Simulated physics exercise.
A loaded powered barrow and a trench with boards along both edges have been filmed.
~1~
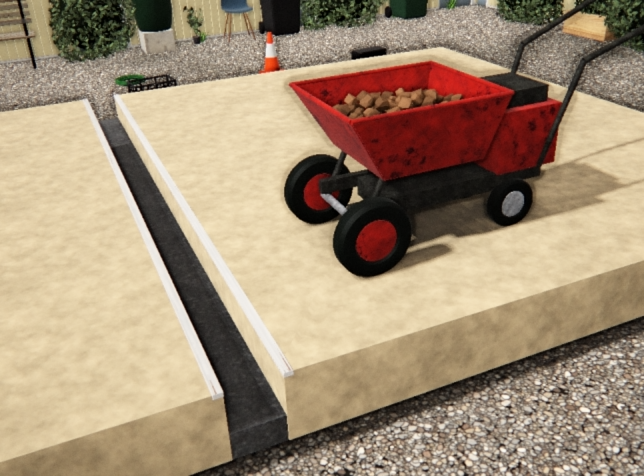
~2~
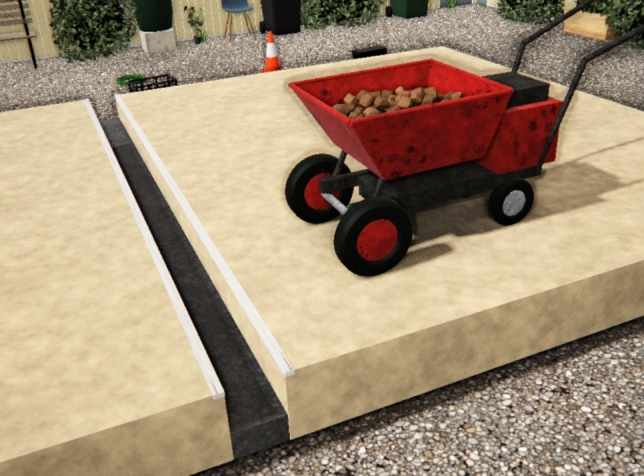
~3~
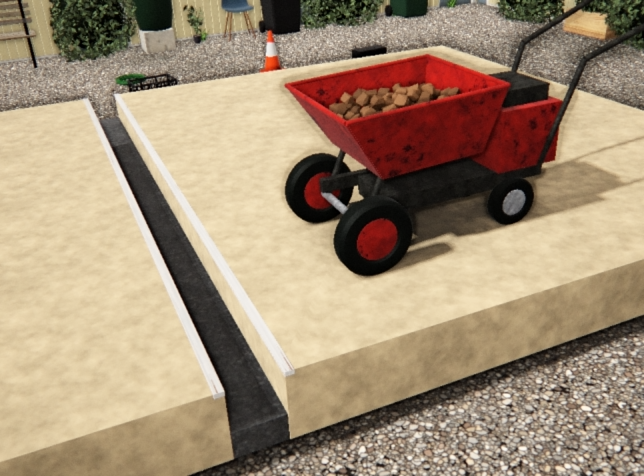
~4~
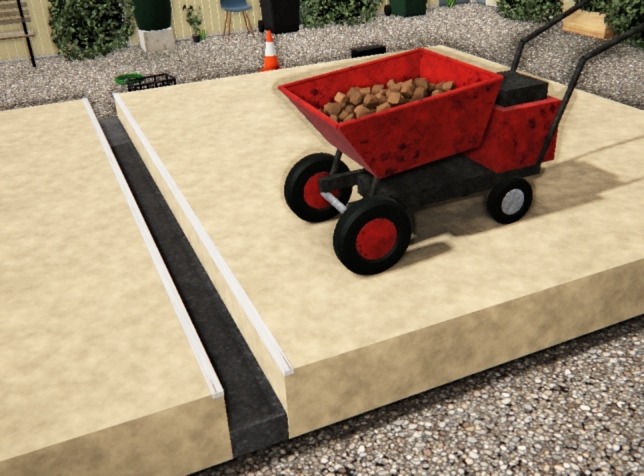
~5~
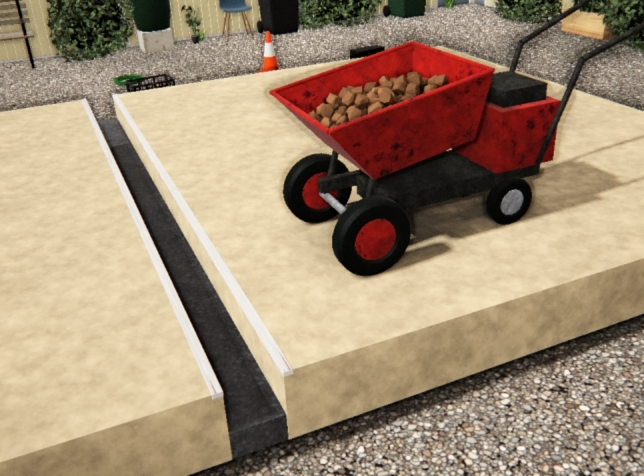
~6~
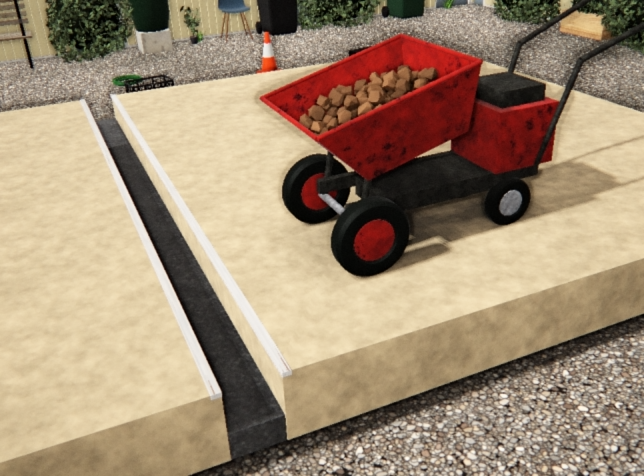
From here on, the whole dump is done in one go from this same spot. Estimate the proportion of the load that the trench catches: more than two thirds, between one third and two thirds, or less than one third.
The trench catches more than two thirds.
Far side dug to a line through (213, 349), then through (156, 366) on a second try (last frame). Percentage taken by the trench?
About 70 and 100 per cent.
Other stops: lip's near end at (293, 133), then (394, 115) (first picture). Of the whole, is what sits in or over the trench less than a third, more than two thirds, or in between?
Record - trial one: Below one third; trial two: One to two thirds.
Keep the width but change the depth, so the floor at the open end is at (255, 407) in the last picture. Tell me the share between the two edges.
About 70 %.
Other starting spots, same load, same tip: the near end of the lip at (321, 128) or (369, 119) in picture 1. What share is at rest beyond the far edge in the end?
40 % for the first, 10 % for the second.
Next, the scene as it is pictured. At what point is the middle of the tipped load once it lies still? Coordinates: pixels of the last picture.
Once nothing moves, the middle sits near (199, 295).
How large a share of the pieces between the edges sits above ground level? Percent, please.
Estimate: Near 20 per cent.
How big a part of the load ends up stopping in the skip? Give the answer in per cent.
Around 0 in a hundred.
Soon, skip tipped steeply; all in the skip.
A while on, skip tipped right over; most in the skip; a stray few short of the trench; a small part in or heaped over the trench; a stray few beyond it; a stray few falling.
Towards the end, skip tipped right over; a small part in the skip; a stray few short of the trench; most in or heaped over the trench; a small part beyond it.
Finally, skip tipped right over; a stray few in the skip; a small part short of the trench; most in or heaped over the trench; a small part beyond it.
